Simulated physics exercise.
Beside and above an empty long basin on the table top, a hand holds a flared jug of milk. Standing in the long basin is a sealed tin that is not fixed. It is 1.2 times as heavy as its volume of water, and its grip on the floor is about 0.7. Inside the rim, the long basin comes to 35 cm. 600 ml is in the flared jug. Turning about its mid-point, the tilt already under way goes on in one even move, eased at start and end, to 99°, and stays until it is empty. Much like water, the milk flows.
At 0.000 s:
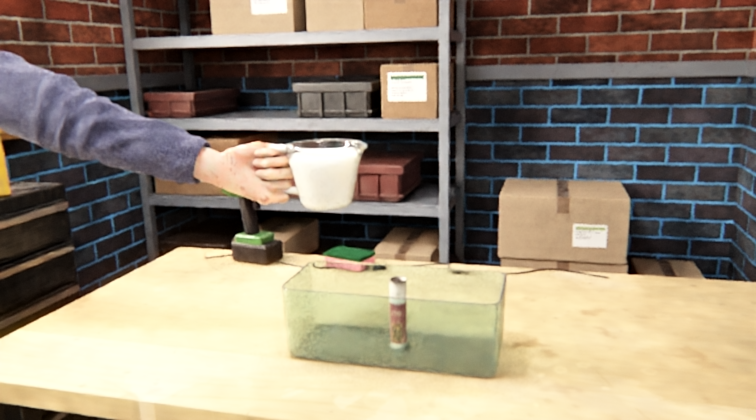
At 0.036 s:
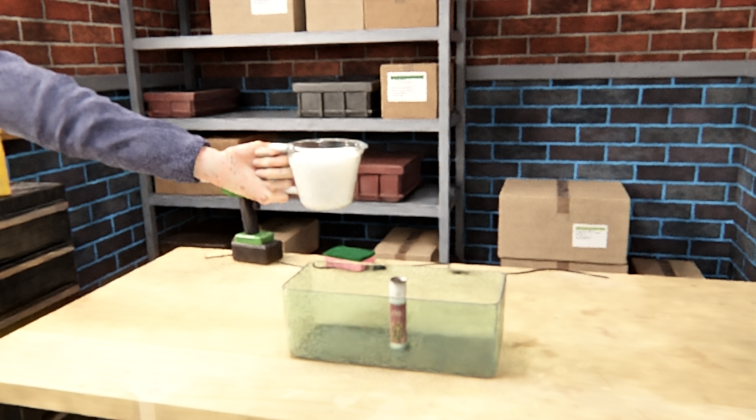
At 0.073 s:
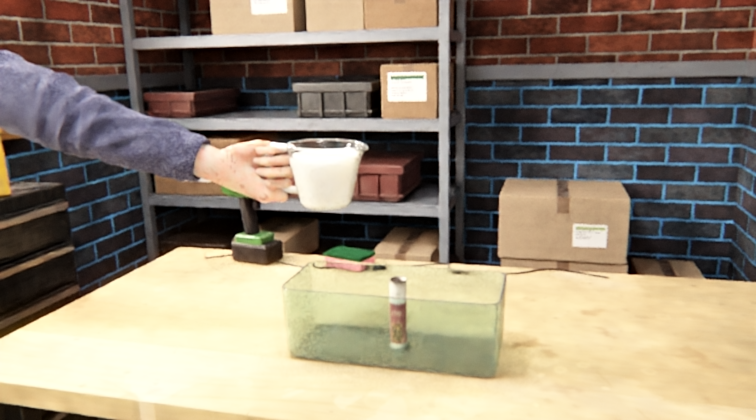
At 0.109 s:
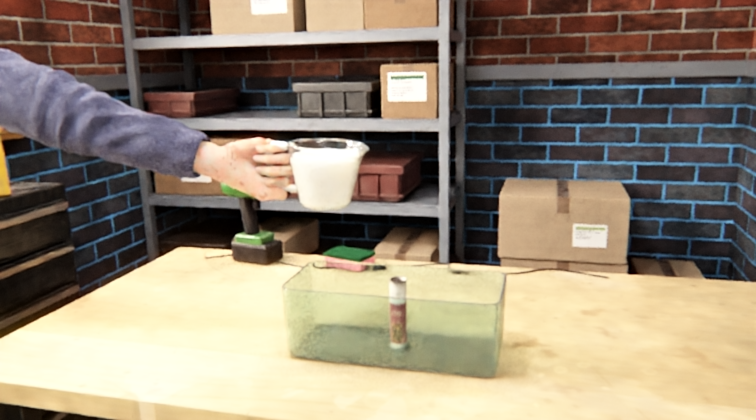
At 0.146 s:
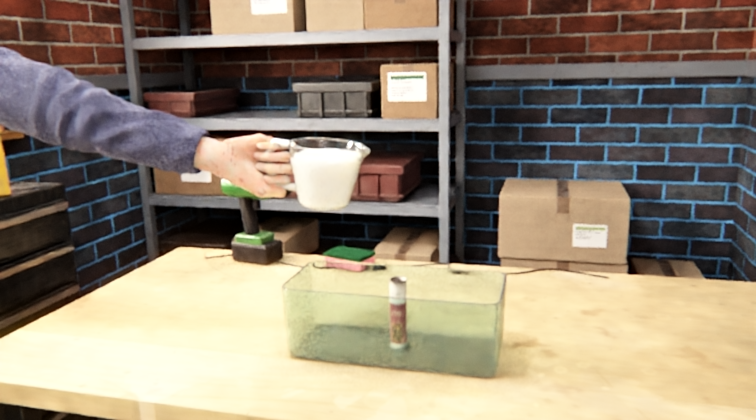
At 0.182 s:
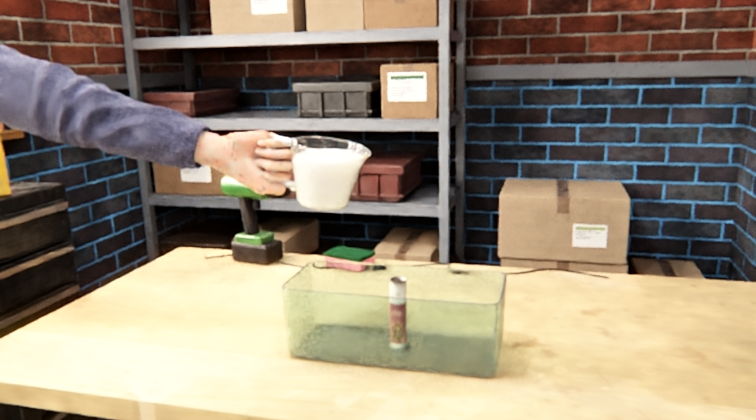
A hand reaching in from the left holds a flared jug of milk above and beside a long, clear basin on a wooden table, at first keeping it level. The jug then slowly tilts a little to the right, its milk staying inside, while the basin and the small tin remain still.
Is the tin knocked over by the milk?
No - it is left standing.
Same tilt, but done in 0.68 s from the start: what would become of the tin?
After the tilt, the tin has tipped over.
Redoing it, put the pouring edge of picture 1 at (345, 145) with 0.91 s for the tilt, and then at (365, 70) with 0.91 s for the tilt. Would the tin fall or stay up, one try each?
First it tips over; then it stays on its base.
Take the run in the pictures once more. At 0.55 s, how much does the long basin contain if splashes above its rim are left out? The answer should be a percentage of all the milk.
4 %, give or take.
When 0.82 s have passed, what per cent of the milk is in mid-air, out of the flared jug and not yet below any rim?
Estimate: About 24 in a hundred.
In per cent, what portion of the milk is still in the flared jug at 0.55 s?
Roughly 70 %.
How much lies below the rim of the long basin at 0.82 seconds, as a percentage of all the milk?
I'd put it at roughly 62 per cent.
By 0.55 s the tilt is 65° and 69 per cent is still to pour; the tin stands where it began.
By 0.82 s the tilt is 97° and 14 per cent is still to pour; the tin stands where it began.
By 1.10 s the tilt is 99° and 0 per cent is still to pour; the tin leans 5°.
By 1.41 s the tilt is 99° and 0 per cent is still to pour; the tin leans 5°.
At rest the tin stands where it began.
